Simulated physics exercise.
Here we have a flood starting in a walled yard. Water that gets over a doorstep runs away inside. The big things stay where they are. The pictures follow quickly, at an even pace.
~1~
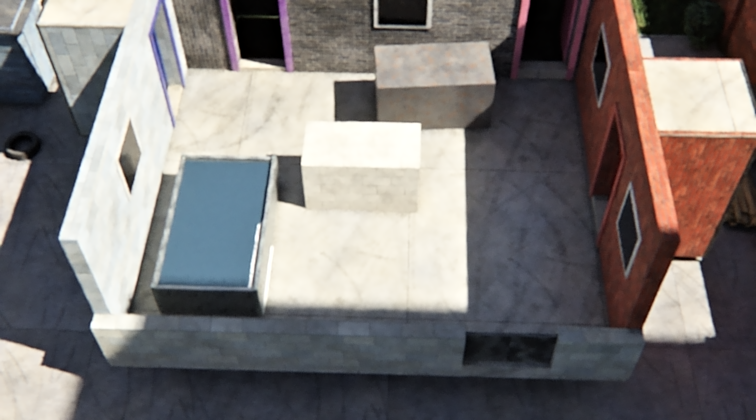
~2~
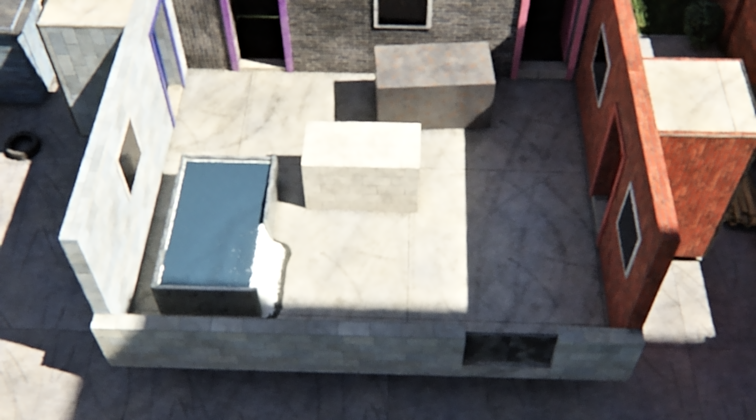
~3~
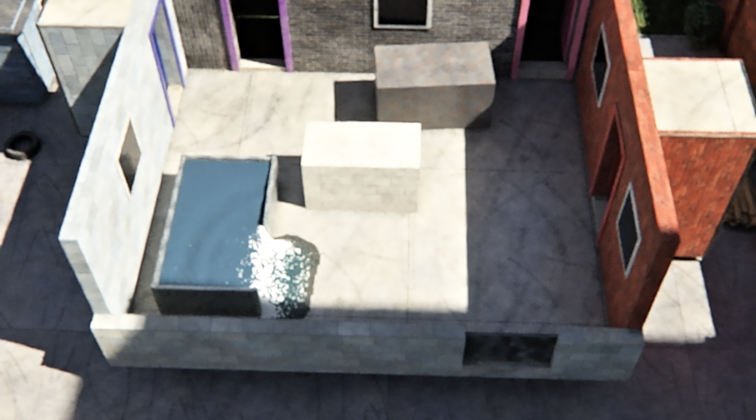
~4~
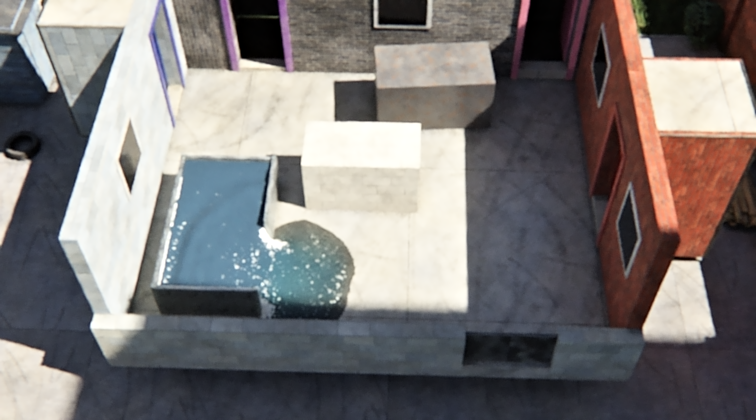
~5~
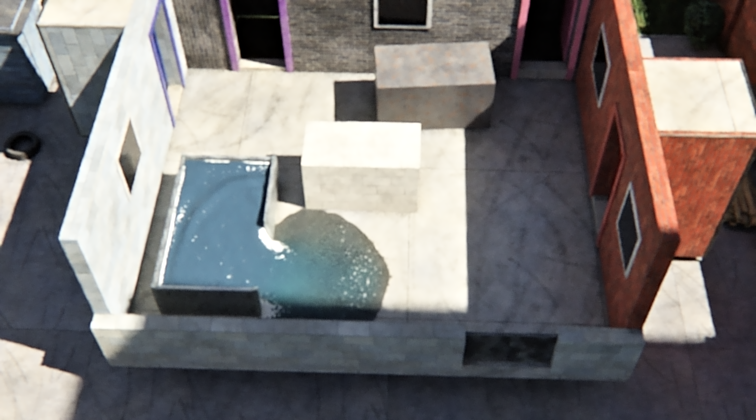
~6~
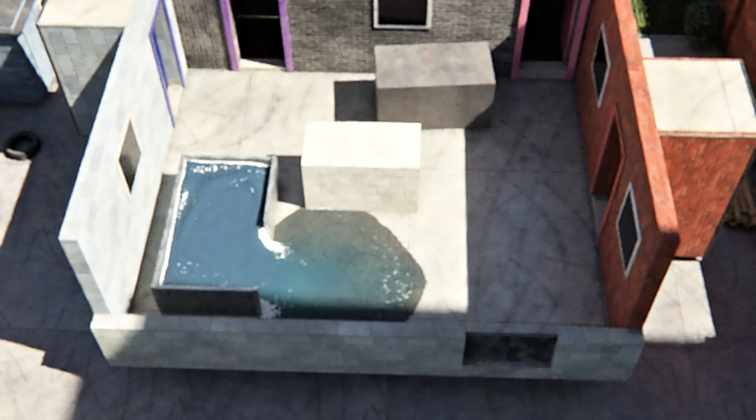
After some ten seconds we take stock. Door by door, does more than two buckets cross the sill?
The blue door holds within the limit; the purple door holds within the limit; the red door floods; the pink door holds within the limit.
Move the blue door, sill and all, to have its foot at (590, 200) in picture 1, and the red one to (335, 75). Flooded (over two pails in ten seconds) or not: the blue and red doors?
My reading: Blue lets more in; red is under.
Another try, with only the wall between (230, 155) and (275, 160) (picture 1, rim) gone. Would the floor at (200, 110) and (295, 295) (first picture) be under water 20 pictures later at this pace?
One after the other: Under water, free of water.
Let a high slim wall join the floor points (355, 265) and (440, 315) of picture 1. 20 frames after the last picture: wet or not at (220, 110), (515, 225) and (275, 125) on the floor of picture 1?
In turn: Dry, covered, not flooded.
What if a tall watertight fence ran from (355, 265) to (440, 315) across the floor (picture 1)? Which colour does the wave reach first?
First comes the door marked red.
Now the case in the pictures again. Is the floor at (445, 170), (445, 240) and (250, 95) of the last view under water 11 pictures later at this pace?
One after the other: No water, covered, no water.
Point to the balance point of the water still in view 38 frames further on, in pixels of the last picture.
Close to (447, 229).
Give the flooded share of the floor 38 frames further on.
Some 60 per cent.
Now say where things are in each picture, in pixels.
In the first frame, still water in the tank at (218, 222).
In the second frame, water pours out at (262, 271) and has run to (268, 316).
In the third frame, water pours out at (263, 272) and has run to a hidden place.
In the fourth frame, the front is at (347, 260), out from the gap at (263, 272).
In the fifth frame, the front is at (384, 274), out from the gap at (263, 272).
In the sixth frame, the front is at (418, 275), out from the gap at (263, 272).
A moment on, water covers 30 % of the floor; the blue door not reached, the purple door not reached, the red door not reached, the pink door not reached.
Next, water covers 40 % of the floor; the blue door not reached, the purple door not reached, the red door not reached, the pink door not reached.
Then, water covers 45 % of the floor; the blue door not reached, the purple door not reached, the red door over two buckets in, the pink door not reached.
Later, water covers 60 % of the floor; the blue door not reached, the purple door not reached, the red door over two buckets in, the pink door wet at the sill, nothing in.
In the end, water covers 80 % of the floor; the blue door wet at the sill, nothing in, the purple door wet at the sill, nothing in, the red door far over two buckets in, the pink door wet at the sill, nothing in.
